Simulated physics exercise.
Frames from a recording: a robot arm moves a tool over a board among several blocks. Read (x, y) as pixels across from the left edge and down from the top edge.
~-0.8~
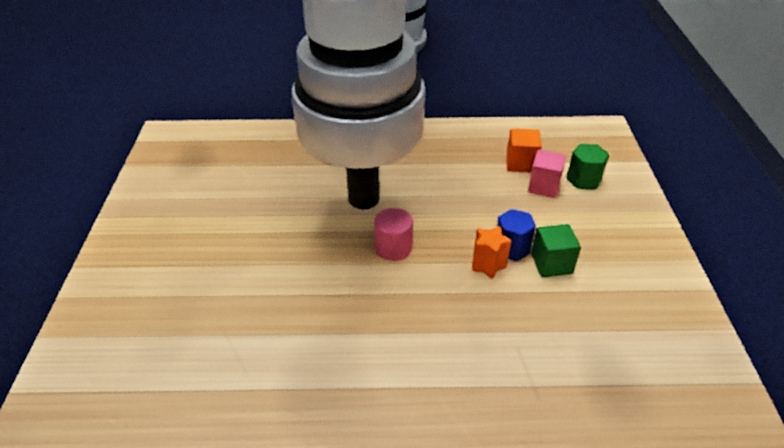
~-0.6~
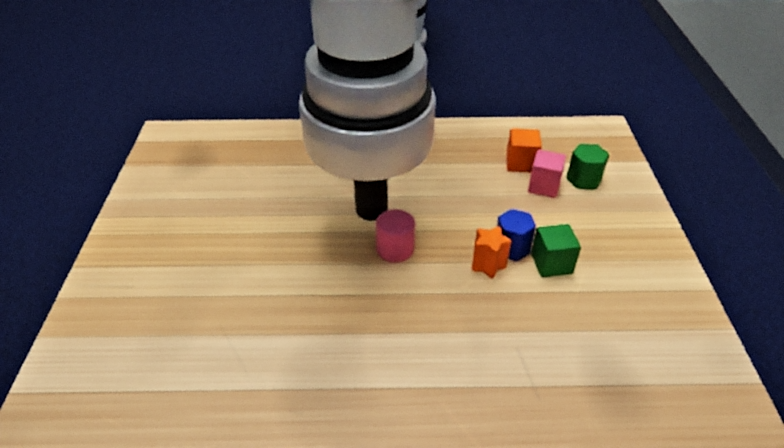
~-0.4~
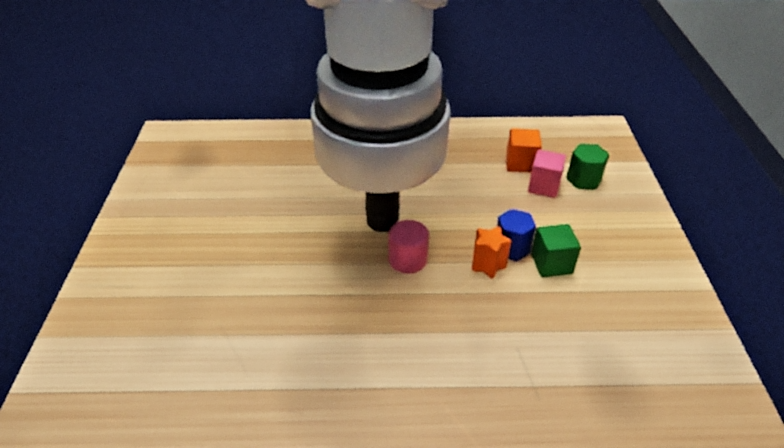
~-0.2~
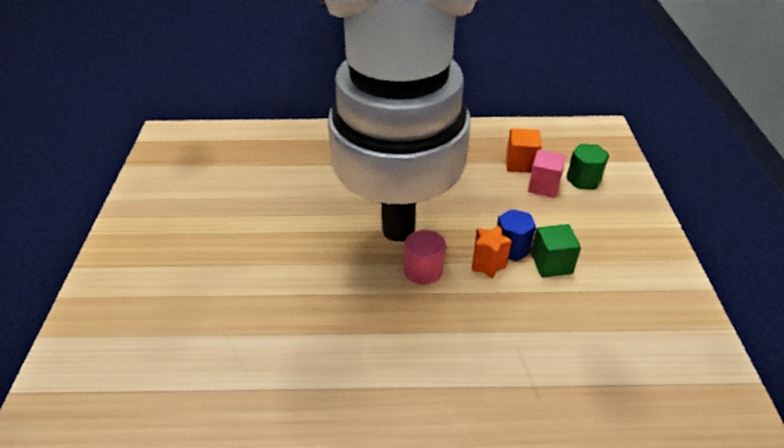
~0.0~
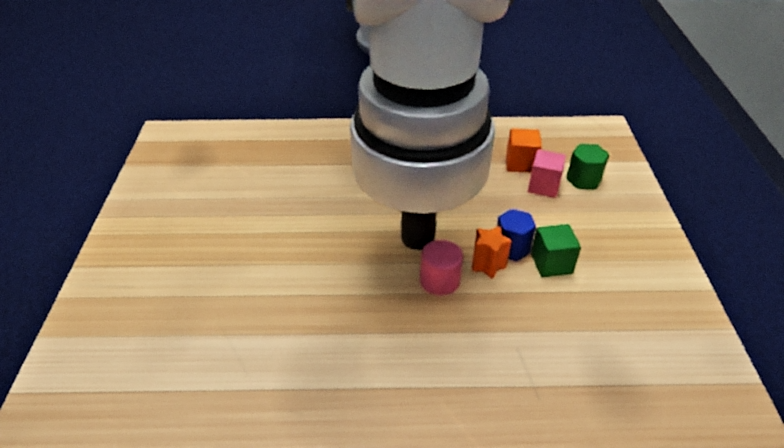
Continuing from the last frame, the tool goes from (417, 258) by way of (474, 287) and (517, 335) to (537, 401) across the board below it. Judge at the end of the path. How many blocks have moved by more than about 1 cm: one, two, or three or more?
The answer is a single block.
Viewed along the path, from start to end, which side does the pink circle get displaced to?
Moves right.
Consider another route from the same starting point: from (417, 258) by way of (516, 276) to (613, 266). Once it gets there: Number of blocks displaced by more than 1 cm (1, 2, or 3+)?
I reckon the push displaces three or more of the blocks by more than 1 cm.
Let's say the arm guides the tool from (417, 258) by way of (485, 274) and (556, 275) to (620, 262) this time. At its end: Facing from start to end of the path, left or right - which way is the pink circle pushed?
Side: Right.
On the path given first. One third of the way, tool (478, 268); pink circle (483, 290); orange star (498, 238), turned 25° anticlockwise.
Two thirds of the way, tool (522, 316); pink circle (496, 331); orange star (498, 238), turned 25° anticlockwise.
At the end, tool (543, 383); pink circle (494, 348); orange star (498, 238), turned 25° anticlockwise; blue hexagonal block not moved.
